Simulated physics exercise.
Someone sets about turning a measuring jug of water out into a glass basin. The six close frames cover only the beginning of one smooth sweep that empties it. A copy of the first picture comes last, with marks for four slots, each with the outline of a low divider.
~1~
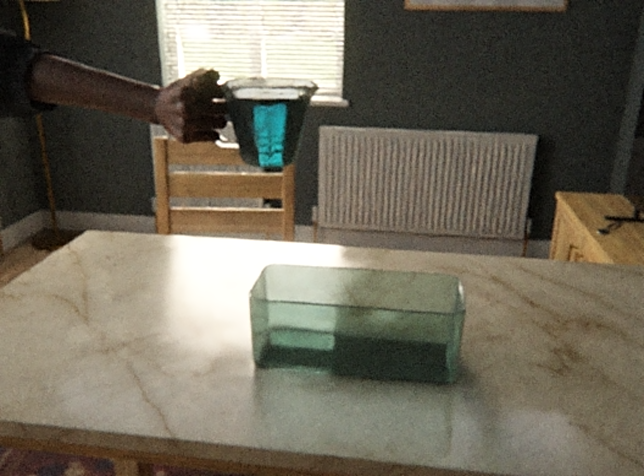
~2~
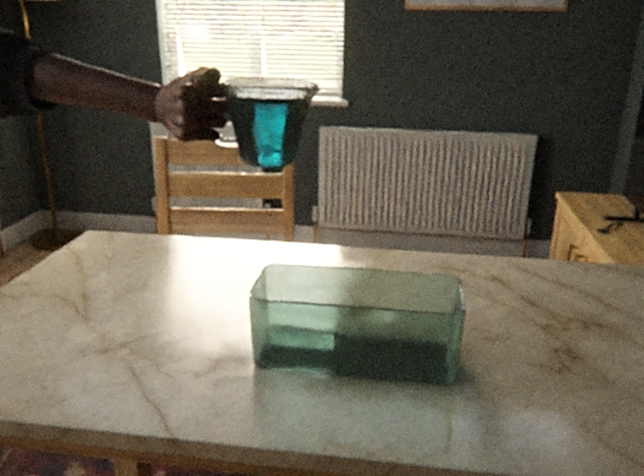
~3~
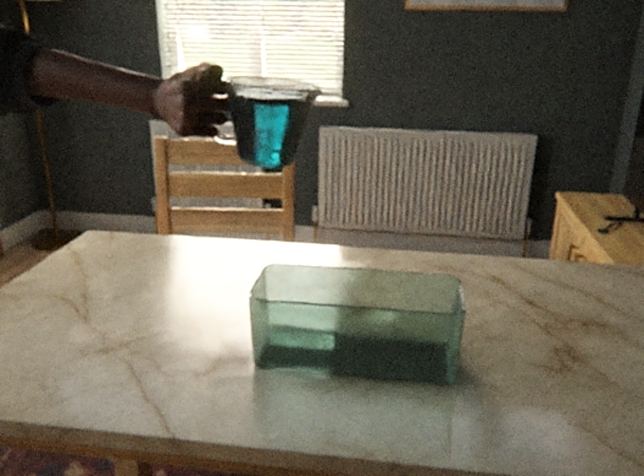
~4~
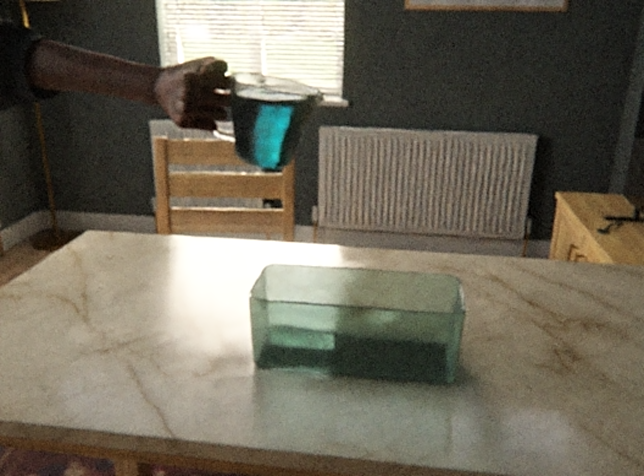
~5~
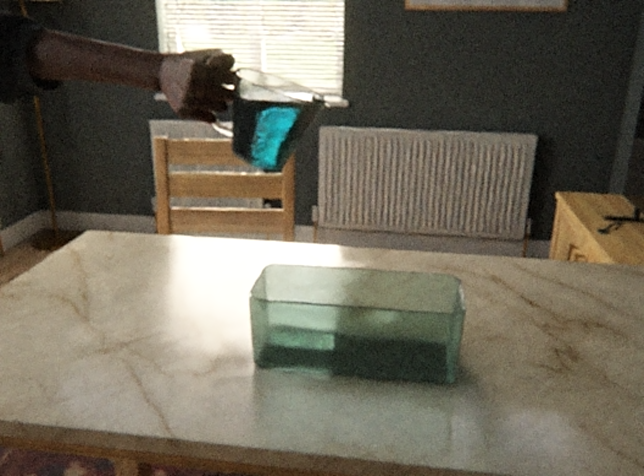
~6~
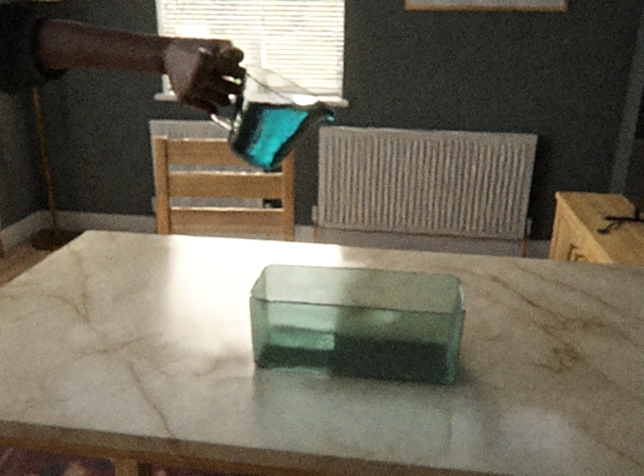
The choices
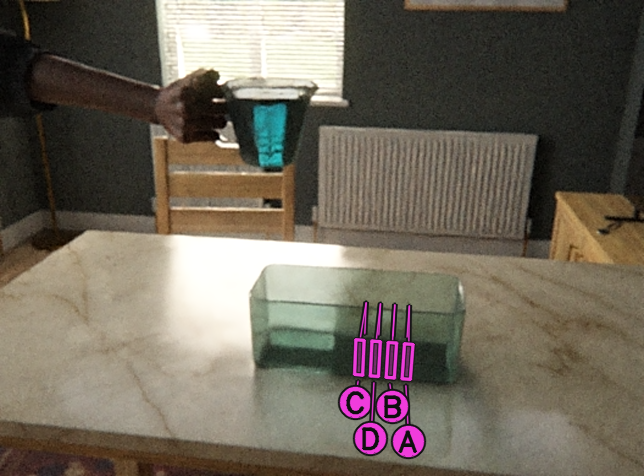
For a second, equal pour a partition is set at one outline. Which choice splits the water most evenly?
Place D.
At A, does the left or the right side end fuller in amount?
More ends on the left.
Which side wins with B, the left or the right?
The left one.
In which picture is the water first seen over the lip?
Picture 6.
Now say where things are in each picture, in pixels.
Upright, lip at (319, 86); basin from (253, 363) to (456, 381); nothing has left yet.
Upright, lip at (320, 87); nothing has left yet.
Tipped about 5°, lip at (322, 91); nothing has left yet.
Tipped about 10°, lip at (325, 97); nothing has left yet.
Tipped about 18°, lip at (328, 105); nothing has left yet.
Tipped about 27°, lip at (330, 115); water is over the lip, down to (330, 115).
On the marked copy, A at (405, 385); B at (389, 383); C at (358, 381); D at (373, 382).
With A, about 92 % ends left of the wall and 3 % right of it; 5 % is lost outside.
With B, about 82 % ends left of the wall and 12 % right of it; 6 % is lost outside.
With C, about 17 % ends left of the wall and 81 % right of it.
With D, about 52 % ends left of the wall and 46 % right of it.
